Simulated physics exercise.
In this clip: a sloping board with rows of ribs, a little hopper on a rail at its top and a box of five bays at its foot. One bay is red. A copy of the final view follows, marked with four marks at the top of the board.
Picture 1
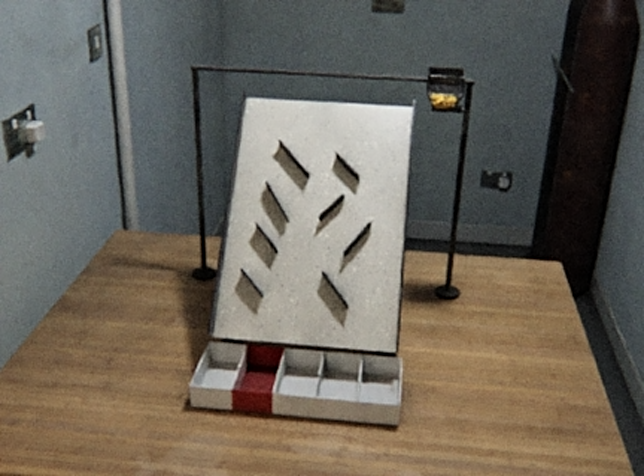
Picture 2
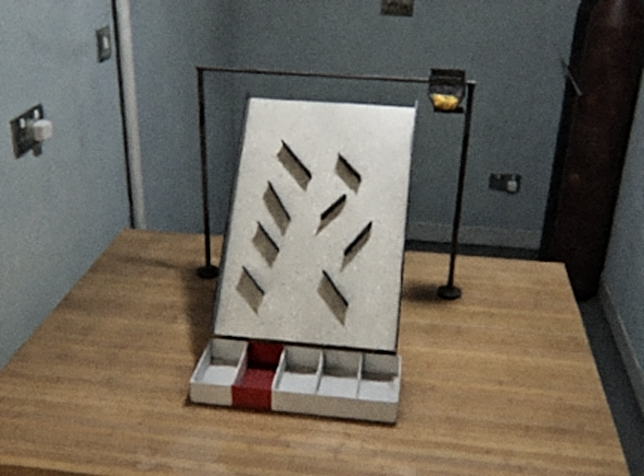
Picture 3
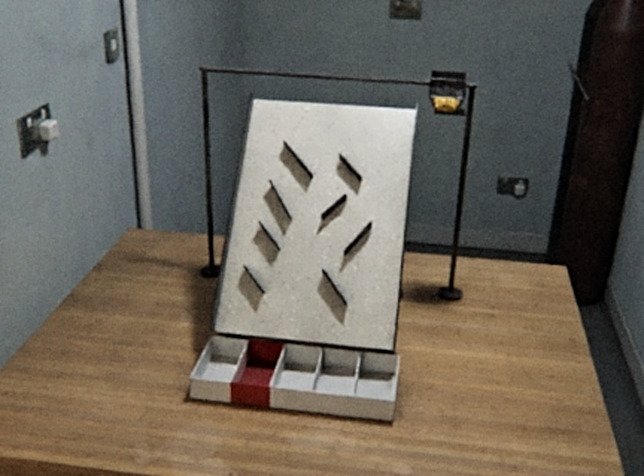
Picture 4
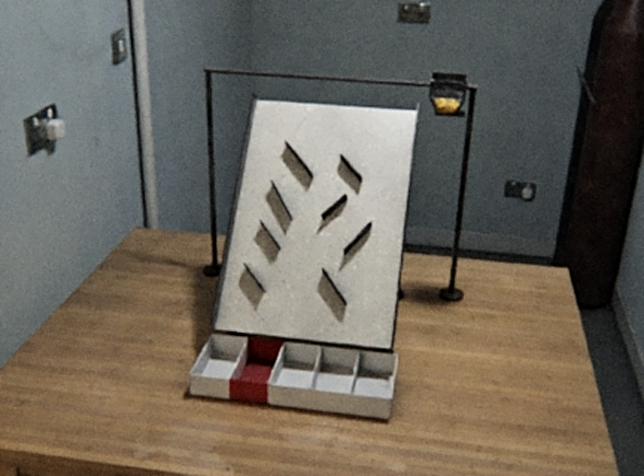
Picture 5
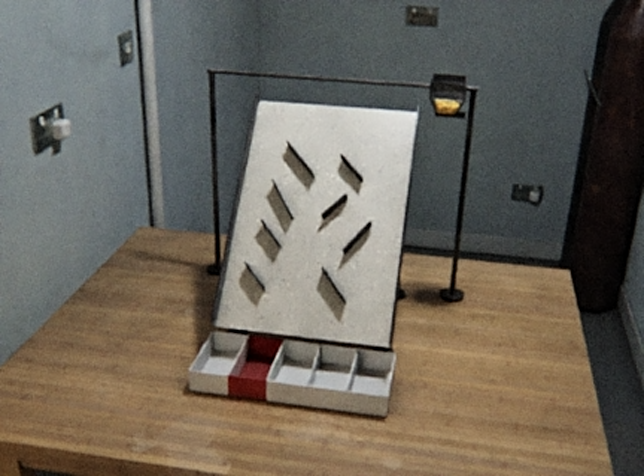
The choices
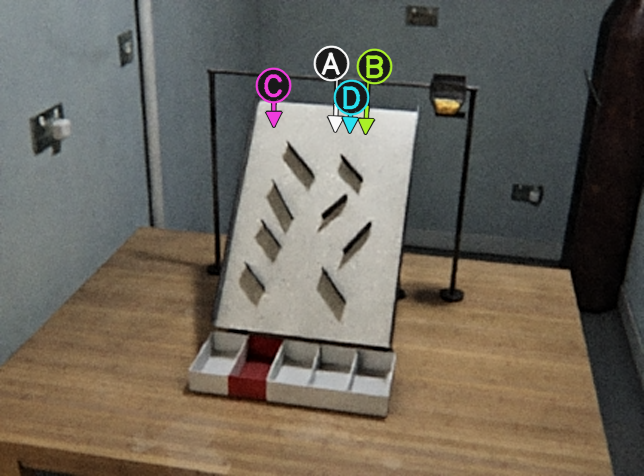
In the video, a pale sloping board with slanted ribs stands on a wooden table above a five-bay box with one red bay, while a small hopper sits still on a rail as the view shifts slightly.
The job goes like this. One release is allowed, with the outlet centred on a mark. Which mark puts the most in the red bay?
I would pick mark A.
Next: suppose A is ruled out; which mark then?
Here it is mark D.
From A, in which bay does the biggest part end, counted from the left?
It is the second one.
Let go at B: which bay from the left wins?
The fifth.
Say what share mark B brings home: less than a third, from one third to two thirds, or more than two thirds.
It is less than a third.
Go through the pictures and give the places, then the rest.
The first picture shows hopper (444, 101), puffed corn balls, door shut.
The second picture shows ribs (282, 140) to (310, 173), (338, 153) to (360, 176), (268, 180) to (289, 216).
The third picture shows ribs (321, 215) to (346, 194), (259, 221) to (278, 246), (344, 251) to (371, 222).
The fourth picture shows ribs (244, 263) to (263, 288), (322, 268) to (345, 302).
The fifth picture shows red bay (247, 386), number 2 of 5 from the left.
On the marked copy, mark A meets the board at (335, 126); mark B meets the board at (365, 128); mark C meets the board at (273, 121); mark D meets the board at (349, 127).
With A, roughly two thirds in the red bay, roughly a quarter in other bays, just a few outside the box.
With B, just a few in the red bay, almost all in other bays.
With C, just a few in the red bay, the larger part in other bays, about a tenth outside the box.
With D, roughly a third in the red bay, roughly two thirds in other bays.
